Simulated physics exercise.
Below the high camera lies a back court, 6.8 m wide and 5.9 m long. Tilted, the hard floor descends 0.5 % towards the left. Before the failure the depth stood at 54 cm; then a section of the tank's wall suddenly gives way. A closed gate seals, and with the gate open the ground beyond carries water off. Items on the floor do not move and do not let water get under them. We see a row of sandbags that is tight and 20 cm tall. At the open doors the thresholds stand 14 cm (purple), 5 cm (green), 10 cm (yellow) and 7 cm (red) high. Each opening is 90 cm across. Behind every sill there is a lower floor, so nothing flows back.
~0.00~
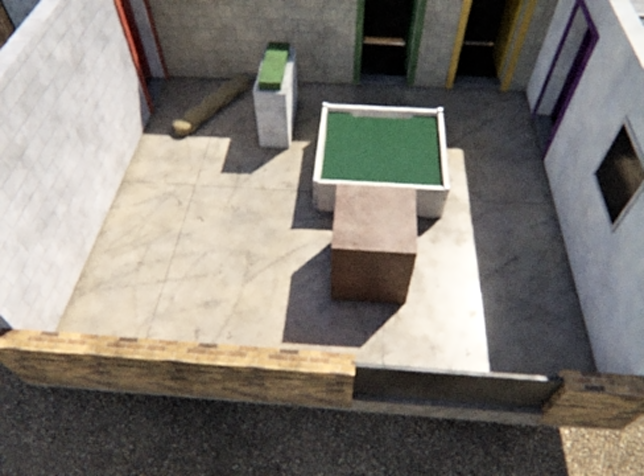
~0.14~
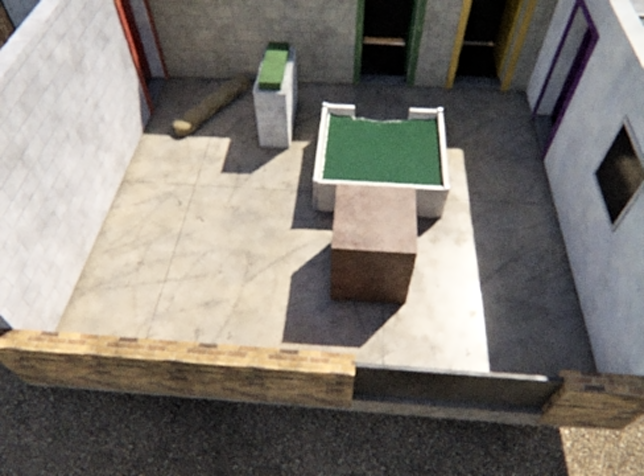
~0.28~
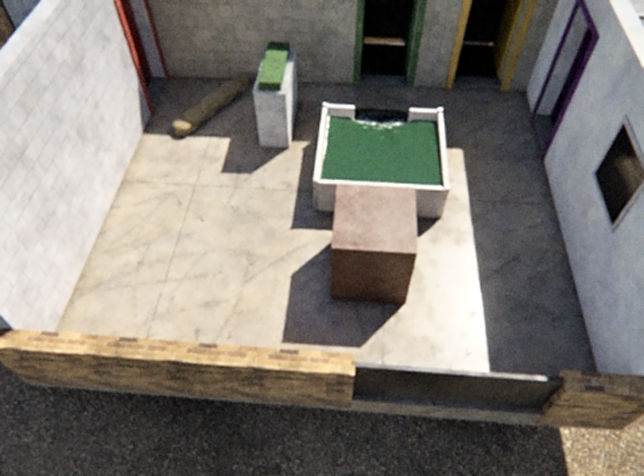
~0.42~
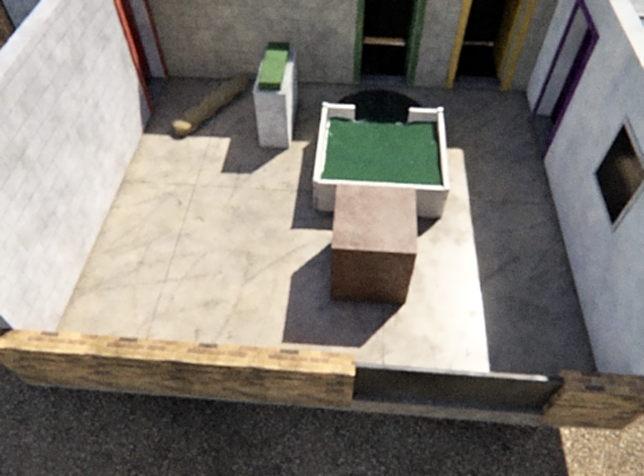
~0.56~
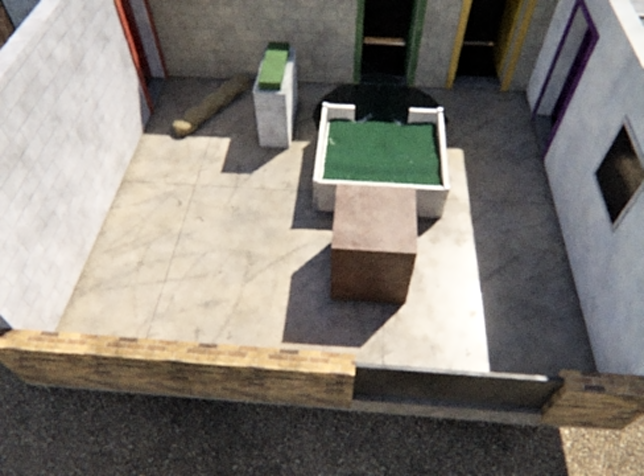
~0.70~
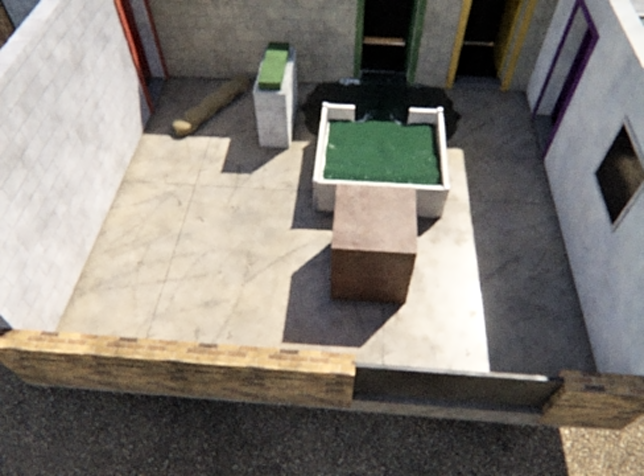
In a walled courtyard, dark water pours from a white tank's far side and spreads outward.
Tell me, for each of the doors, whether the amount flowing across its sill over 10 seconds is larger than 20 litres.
For 10 seconds: The purple door, not larger; the green door, larger; the yellow door, not larger; the red door, not larger.
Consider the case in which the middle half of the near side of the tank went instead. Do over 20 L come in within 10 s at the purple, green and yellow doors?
Purple short, green short, yellow short.
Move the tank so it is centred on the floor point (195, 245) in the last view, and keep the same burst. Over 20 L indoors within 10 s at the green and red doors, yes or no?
Well, green ends up inside the mark and red ends up beyond the mark.
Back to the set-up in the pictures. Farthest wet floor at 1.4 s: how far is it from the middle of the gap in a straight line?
Roughly 2.6 m.
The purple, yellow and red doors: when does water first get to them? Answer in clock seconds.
Door times: Purple 2.2 s / yellow 1.1 s / red 2.4 s.
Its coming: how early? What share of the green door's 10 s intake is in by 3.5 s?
About 70 per cent.
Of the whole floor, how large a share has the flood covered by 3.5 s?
About 30 per cent.
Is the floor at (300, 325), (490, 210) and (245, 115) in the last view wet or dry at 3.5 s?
Going in order, clear, then clear, then covered.
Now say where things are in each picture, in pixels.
The first frame shows still water, 54 cm deep, in the tank at (381, 148).
In the second frame, water pours out on the tank's far side and has run 0.5 m, to a hidden place; typically 7 cm deep outside, 54 cm at the tank's back.
In the third frame, the front is at a hidden place, 0.8 m from the gap on the tank's far side; 0.7 m2 of floor is under water; 54 cm left at the back of the tank.
In the fourth frame, the front is at (390, 93), 1.3 m from the gap on the tank's far side; 1.7 m2 of floor is under water; 54 cm left at the back of the tank.
In the fifth frame, water pours out on the tank's far side and has run 1.7 m, to (377, 77); typically 5 cm deep outside, 50 cm at the tank's back.
In the sixth frame, the front is at (406, 76), 1.8 m from the gap on the tank's far side; 3.2 m2 of floor is under water; 45 cm left at the back of the tank.
After 1.4 s water covers 10 % of the floor and is deepest (29 cm) near (383, 133); purple door not reached, green door 7 cm at the sill, 109 L in, yellow door 7 cm at the sill, 0 L in, red door not reached.
After 2.2 s water covers 15 % of the floor and is deepest (22 cm) near (345, 87); purple door not reached, green door 9 cm at the sill, 230 L in, yellow door 8 cm at the sill, 0 L in, red door not reached.
After 3.5 s water covers 30 % of the floor and is deepest (17 cm) near (355, 88); purple door 7 cm at the sill, 0 L in, green door 15 cm at the sill, 343 L in, yellow door 6 cm at the sill, 0 L in, red door 7 cm at the sill, 1 L in.
After 6.0 s water covers 60 % of the floor and is deepest (11 cm) near (364, 88); purple door 5 cm at the sill, 0 L in, green door 11 cm at the sill, 445 L in, yellow door 5 cm at the sill, 0 L in, red door 4 cm at the sill, 2 L in.
After 10.0 s water covers 85 % of the floor and is deepest (7 cm) near (250, 83); purple door 3 cm at the sill, 0 L in, green door 6 cm at the sill, 484 L in, yellow door 4 cm at the sill, 0 L in, red door 3 cm at the sill, 2 L in.
